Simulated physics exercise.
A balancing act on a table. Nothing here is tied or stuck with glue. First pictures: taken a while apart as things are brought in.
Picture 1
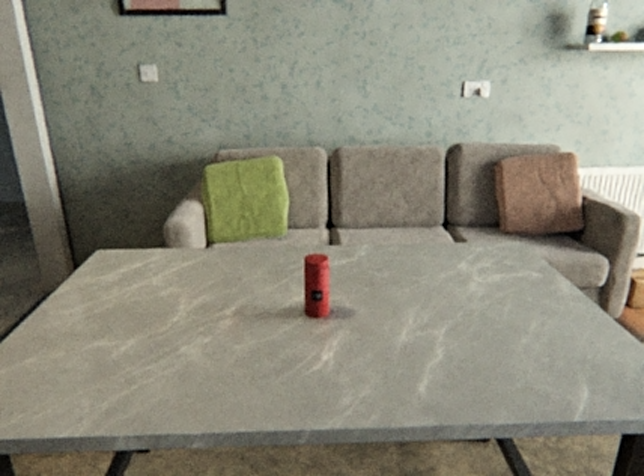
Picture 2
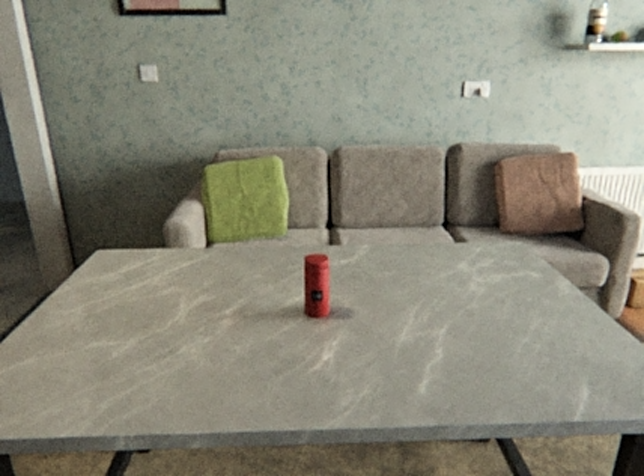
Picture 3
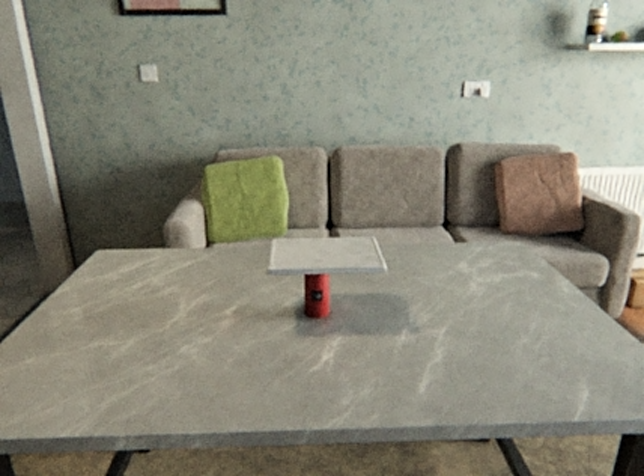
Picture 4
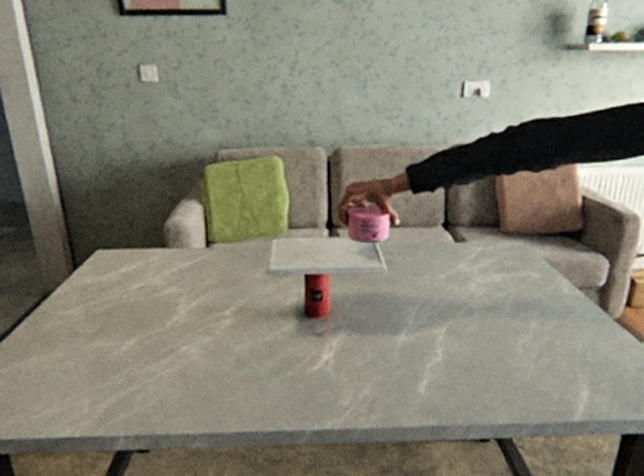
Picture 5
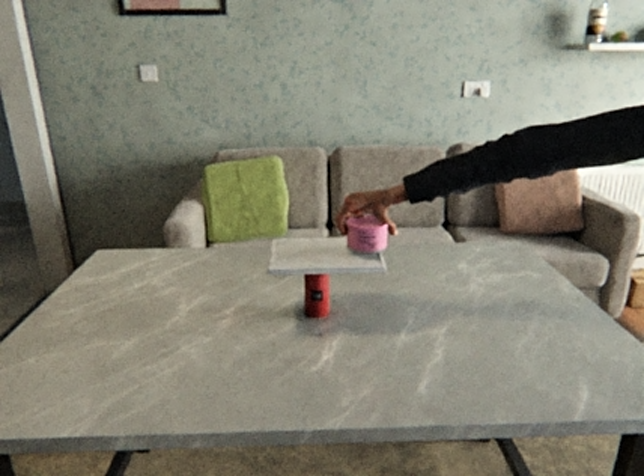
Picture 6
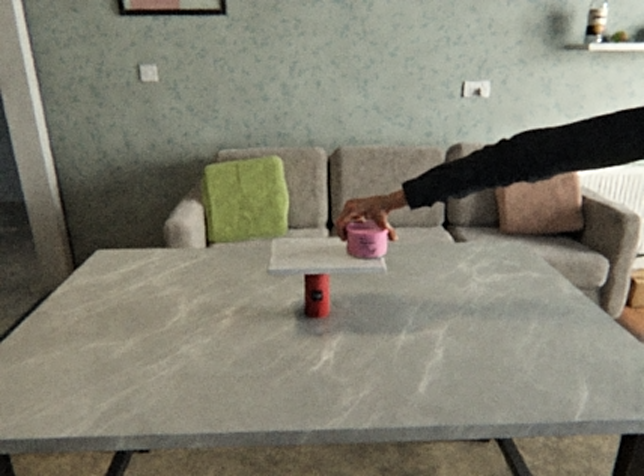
On a gray table before a sofa, a red jar stood alone, then had a flat white board on top, and a hand from the right lowered a pink tub onto the board's right side.
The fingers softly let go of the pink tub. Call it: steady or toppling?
Toppling.
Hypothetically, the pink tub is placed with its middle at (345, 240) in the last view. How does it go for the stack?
What happens next is that it goes down.
Then, 0.30 s later than the last frame, pink tub now fallen; white lid tilted by 49°.
Then, 0.50 s later than the last frame, white lid on its side.
Then, 1.30 s later than the last frame, white lid now fallen.
Then, 1.60 s later than the last frame, things are still on the move.
When it is over, fallen, white lid and pink tub; red jar as before. The stack gives way.
